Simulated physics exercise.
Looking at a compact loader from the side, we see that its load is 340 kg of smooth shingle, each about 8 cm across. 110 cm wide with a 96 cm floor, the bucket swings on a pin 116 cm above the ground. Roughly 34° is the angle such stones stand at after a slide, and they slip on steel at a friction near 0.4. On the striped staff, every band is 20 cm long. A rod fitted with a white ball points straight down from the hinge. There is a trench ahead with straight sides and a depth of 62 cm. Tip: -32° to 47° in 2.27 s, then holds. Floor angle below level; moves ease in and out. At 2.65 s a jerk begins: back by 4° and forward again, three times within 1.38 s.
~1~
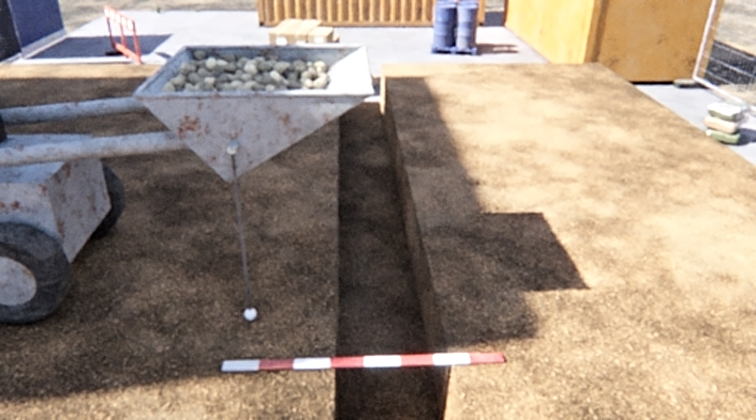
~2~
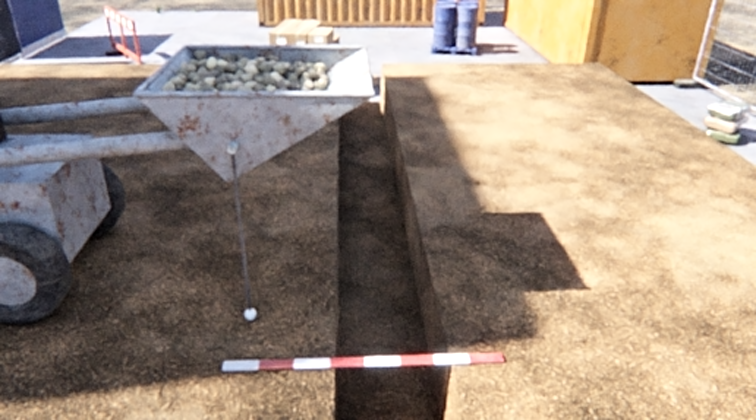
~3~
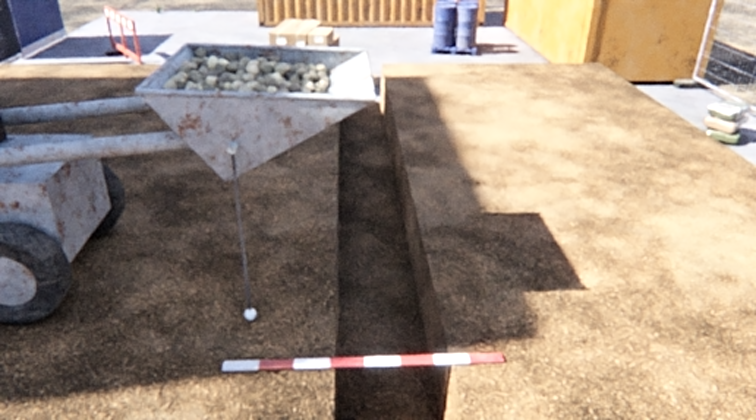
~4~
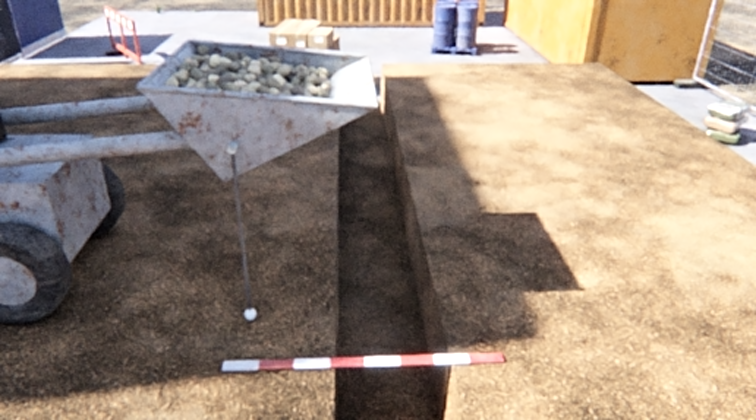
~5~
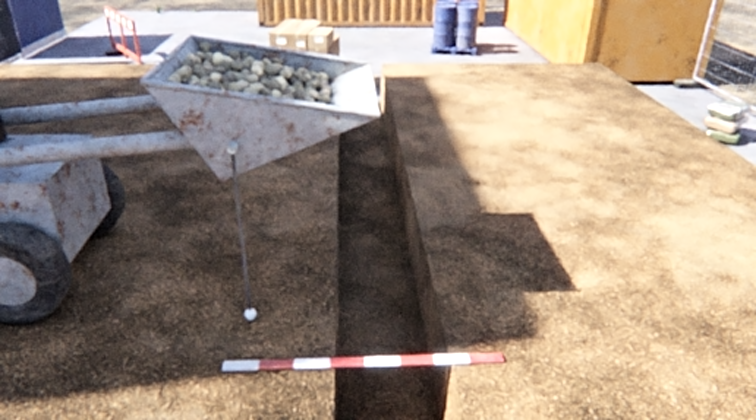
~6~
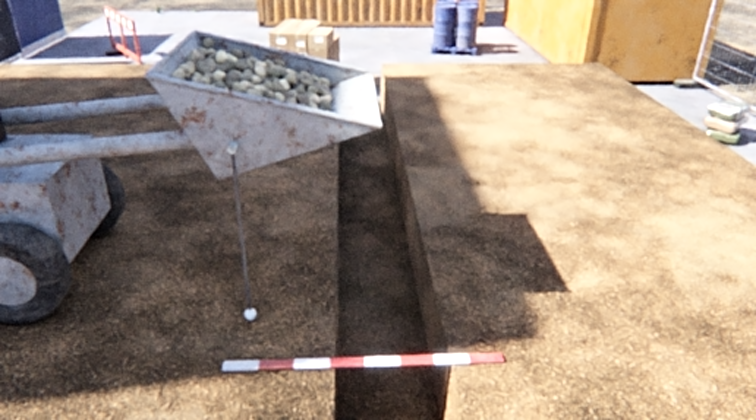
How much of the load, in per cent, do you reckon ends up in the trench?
I reckon around 100 per cent.
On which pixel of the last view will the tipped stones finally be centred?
The tipped stones centre close to (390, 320).
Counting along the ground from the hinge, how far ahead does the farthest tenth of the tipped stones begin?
Close to 120 cm from the hinge.
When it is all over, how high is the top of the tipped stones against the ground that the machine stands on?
Some 20 cm below that level.
A little later the floor is at 35°; 81 % in the bucket, 19 % in the trench; the foremost stones are at (393, 235).
Then the floor is at 47°; 0 % in the bucket, 1 % short of the trench, 98 % in the trench; the foremost stones are at (425, 321).
Later still the floor is at 47°; 0 % in the bucket, 100 % in the trench; the foremost stones are at (423, 304).
In the end the floor is at 47°; 0 % in the bucket, 100 % in the trench; the foremost stones are at (423, 304).
